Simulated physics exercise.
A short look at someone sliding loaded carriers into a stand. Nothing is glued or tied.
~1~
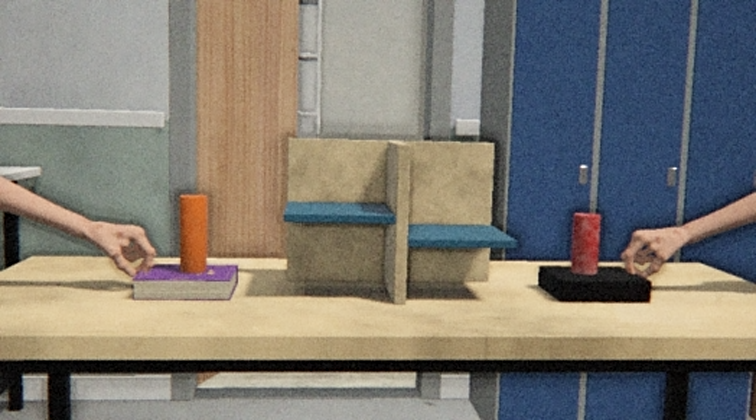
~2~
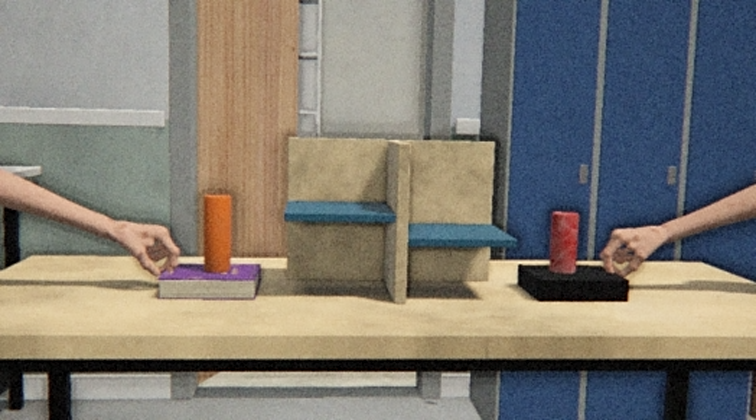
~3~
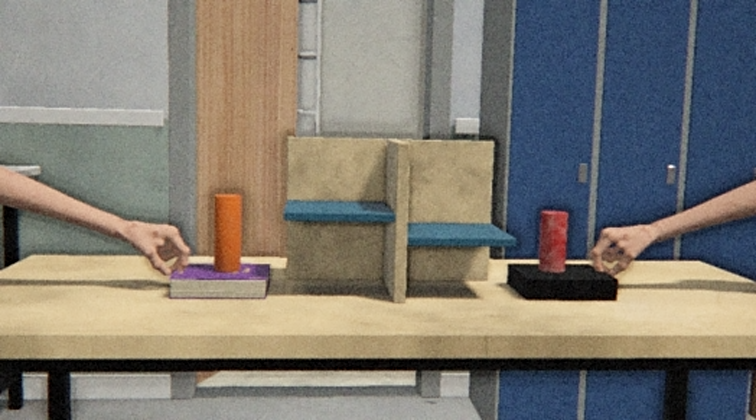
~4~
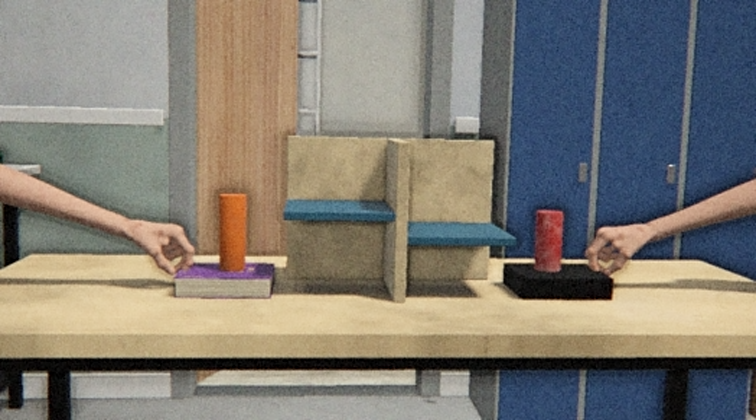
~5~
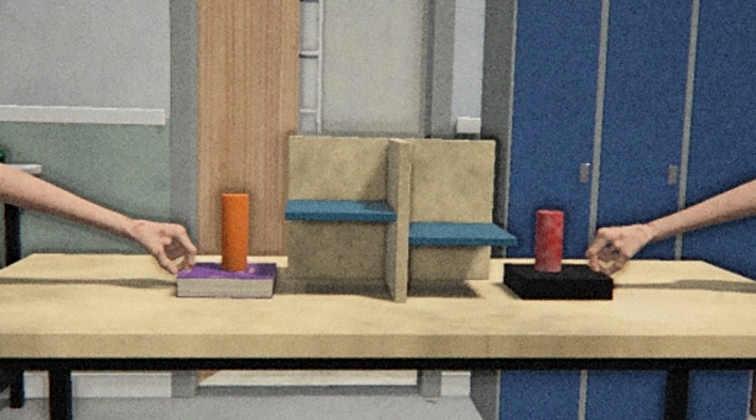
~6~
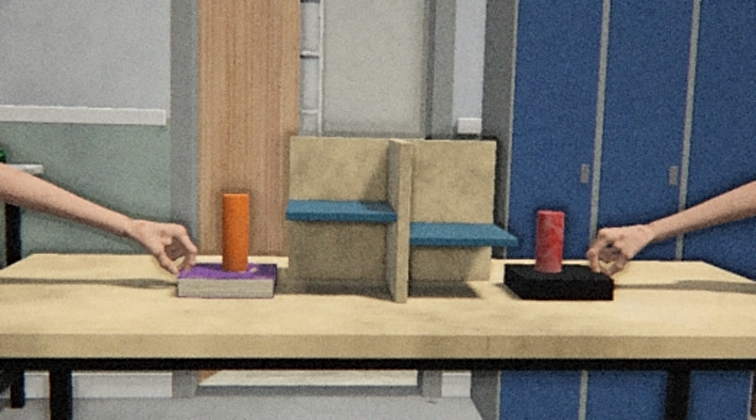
Two hands sliding a purple book with an orange candle and a black board with a red candle slightly inward, then pausing.
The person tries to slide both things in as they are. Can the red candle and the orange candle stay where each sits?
Outcome: The red candle gets scraped off its spot and the orange candle gets scraped off its spot.
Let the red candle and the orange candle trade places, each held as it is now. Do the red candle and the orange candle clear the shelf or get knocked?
The red candle is knocked back, the orange candle gets knocked.
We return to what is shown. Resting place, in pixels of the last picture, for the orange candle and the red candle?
About (259, 266), and the other about (498, 258).
Then, 1.02 s on from there, red candle turned 5° from its first pose near (517, 241); orange candle turned 15° from its first pose near (278, 232).
Then, 1.36 s on from there, red candle turned 43° from its first pose near (522, 241); orange candle turned 60° from its first pose near (272, 241).
Then, 1.56 s on from there, red candle on its side near (533, 257); orange candle on its side near (258, 262).
In the end, the red candle is knocked back, near (498, 258); the orange candle is knocked back, near (259, 266).
